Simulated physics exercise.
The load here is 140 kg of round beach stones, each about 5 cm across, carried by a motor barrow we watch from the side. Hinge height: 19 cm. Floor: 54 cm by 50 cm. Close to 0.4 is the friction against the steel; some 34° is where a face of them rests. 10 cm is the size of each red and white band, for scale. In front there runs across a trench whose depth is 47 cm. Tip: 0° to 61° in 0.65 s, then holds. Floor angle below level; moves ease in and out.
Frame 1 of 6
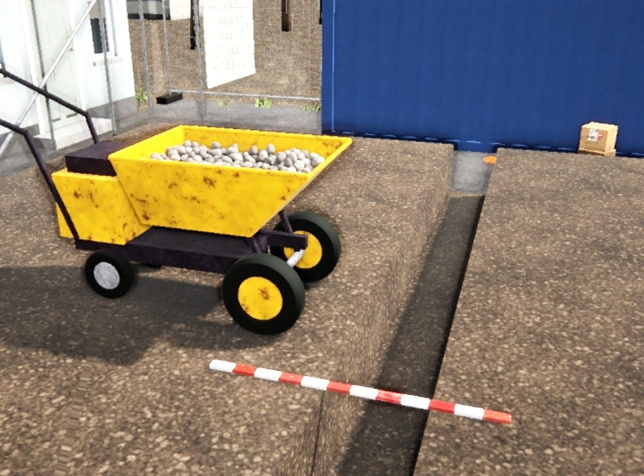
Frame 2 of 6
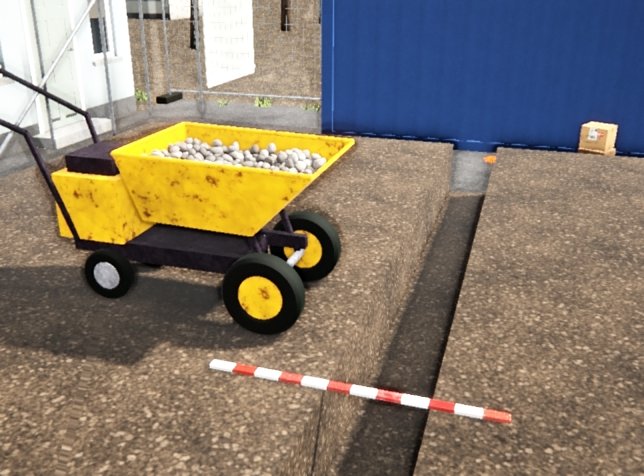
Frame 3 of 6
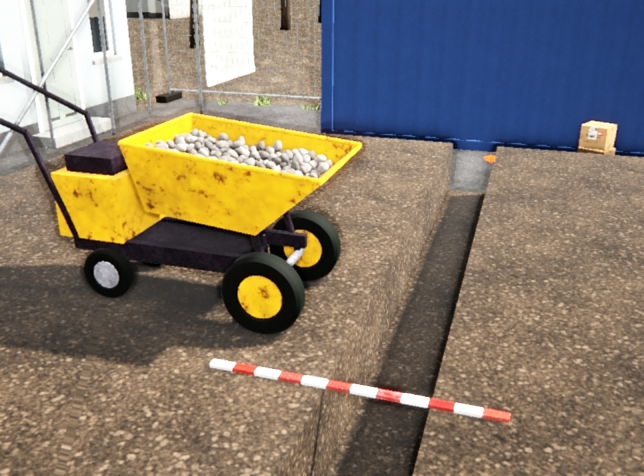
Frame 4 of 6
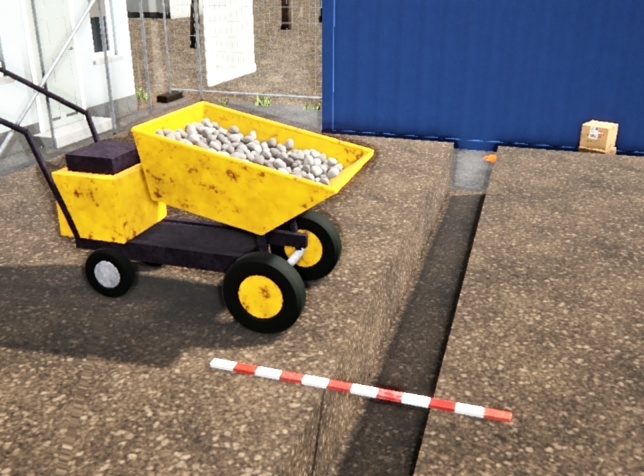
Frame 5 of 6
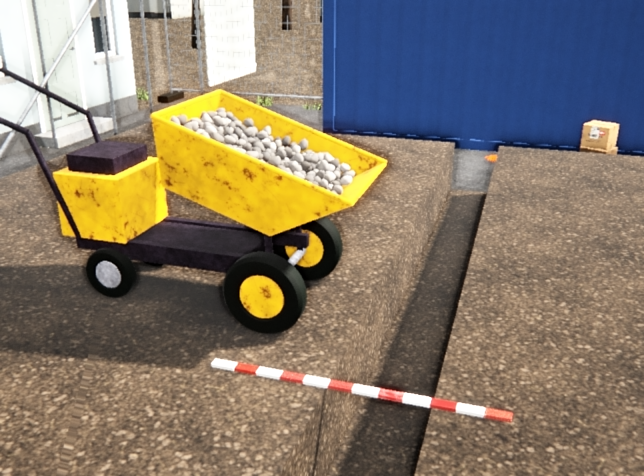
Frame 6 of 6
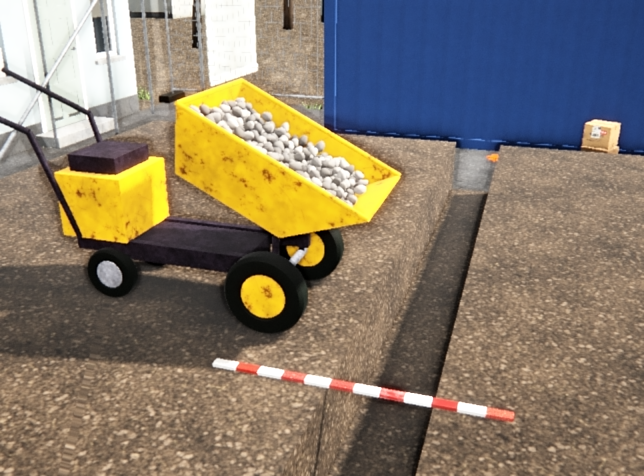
A yellow skip full of round, pale grey stones tilts smoothly on a motor barrow, its rear rising and its front lip dipping to the right, while the wheels stay put. The barrow stands at left on brown, pebbly ground, seen from the side and slightly above, beside a narrow trench and a red-and-white pole. Behind are a blue container, a small box and fencing.
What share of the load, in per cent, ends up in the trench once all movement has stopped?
About 38 per cent.
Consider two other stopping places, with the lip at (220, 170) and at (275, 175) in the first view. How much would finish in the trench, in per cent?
Roughly 95 percent for the first, and 65 percent for the second.
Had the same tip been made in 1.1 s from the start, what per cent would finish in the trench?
Then some 45 per cent would.
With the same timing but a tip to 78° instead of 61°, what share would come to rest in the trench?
About 45 per cent would end up in the trench.
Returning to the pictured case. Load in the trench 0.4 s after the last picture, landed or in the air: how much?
Close to 10 per cent at that time.
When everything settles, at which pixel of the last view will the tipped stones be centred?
Their centre sits close to (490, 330).
Then, 0.2 s after the last picture the floor is at 52°, 100 % in the skip; the foremost stones are at (388, 243).
Then, 0.4 s after the last picture the floor is at 61°, 82 % in the skip, 11 % in the trench, 7 % past the trench; the foremost stones are at (478, 327).
Then, 0.8 s after the last picture the floor is at 61°, 30 % in the skip, 13 % in the trench, 57 % past the trench; the foremost stones are past the picture's edge.
Then, 2.8 s after the last picture the floor is at 61°, 0 % in the skip, 38 % in the trench, 62 % past the trench; the foremost stones are past the picture's edge.
